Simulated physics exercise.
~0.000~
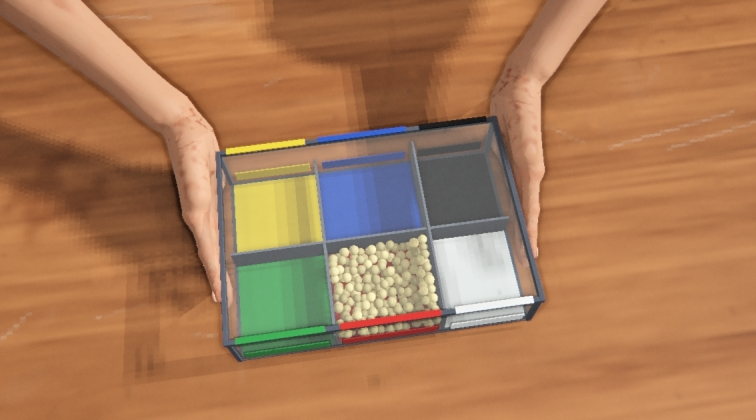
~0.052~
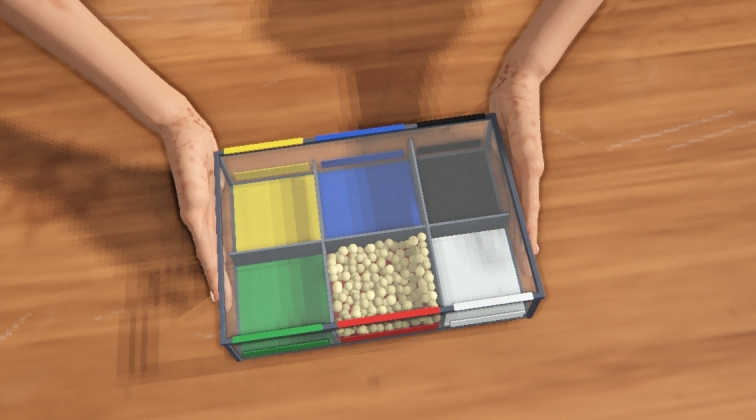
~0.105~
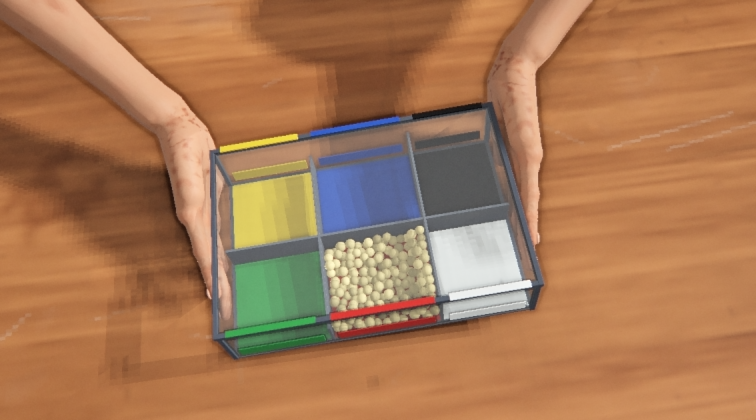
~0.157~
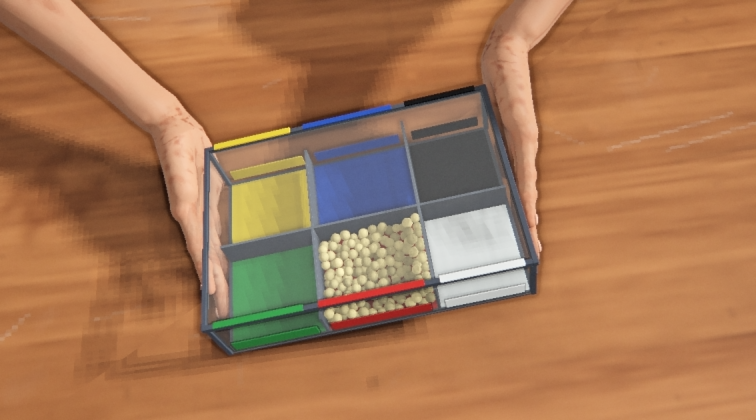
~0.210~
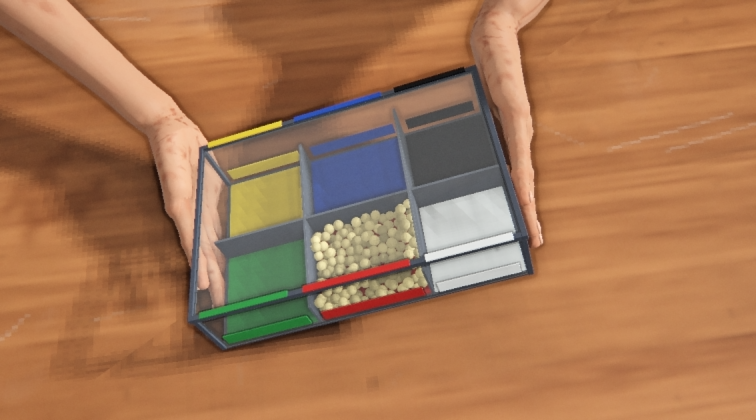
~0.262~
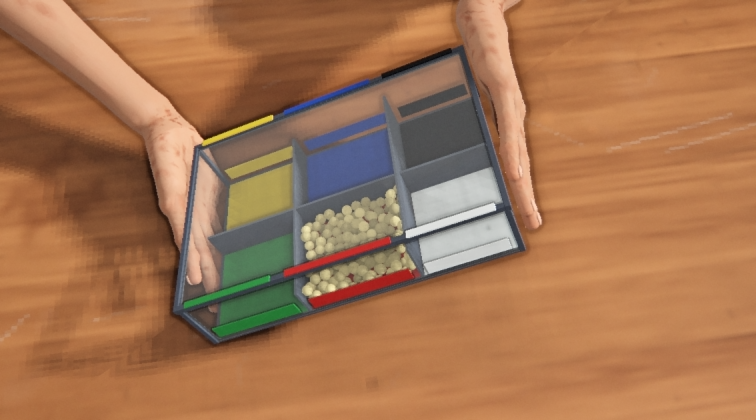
A clear box with six coloured compartments was held between two hands over a wooden table, pale beans filling the red section, and the hands tilted it slowly, then more steeply, as it turned slightly.
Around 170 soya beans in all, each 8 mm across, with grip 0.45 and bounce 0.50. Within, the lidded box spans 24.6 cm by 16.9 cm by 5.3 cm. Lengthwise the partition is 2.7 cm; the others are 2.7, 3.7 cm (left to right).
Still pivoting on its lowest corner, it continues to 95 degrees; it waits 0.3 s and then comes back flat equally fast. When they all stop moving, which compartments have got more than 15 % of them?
Red: It'll probably finish at or short of fifteen percent of the pieces; blue: It'll probably finish at or short of fifteen percent of the pieces; green: It'll probably finish at or short of fifteen percent of the pieces; yellow: It'll probably finish past fifteen percent of the pieces; white: It'll probably finish at or short of fifteen percent of the pieces; black: It'll probably finish at or short of fifteen percent of the pieces.
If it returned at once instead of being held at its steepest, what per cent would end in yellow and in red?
Then, in per cent: Yellow 85, red 15.
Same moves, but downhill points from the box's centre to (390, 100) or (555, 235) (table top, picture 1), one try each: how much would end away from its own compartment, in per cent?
Around 90 % for the first direction, around 35 % for the second.
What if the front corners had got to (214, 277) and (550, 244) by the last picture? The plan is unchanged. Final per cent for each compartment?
In per cent, the final split is red 10, blue 55, green 0, yellow 0, white 0, black 35.
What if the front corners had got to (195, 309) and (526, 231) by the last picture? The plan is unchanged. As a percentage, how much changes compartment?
Estimate: Around 95 %.
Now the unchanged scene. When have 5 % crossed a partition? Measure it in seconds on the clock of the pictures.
Around 0.75 seconds.
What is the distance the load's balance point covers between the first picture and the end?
The balance point ends up some 13.0 centimetres from where it began.
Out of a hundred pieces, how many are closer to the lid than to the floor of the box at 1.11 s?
Around 60 %.
After 1.11 s, tilt 95 degrees; red 15 %, green 5 %, yellow 80 %.
After 1.67 s, tilt 49 degrees; red 10 %, yellow 90 %.
After 2.29 s, tilt 0 degrees; red 10 %, yellow 90 %.
In the end, at 2.9 s, red 10 %, blue 0 %, green 0 %, yellow 90 %, white 0 %, black 0 %.
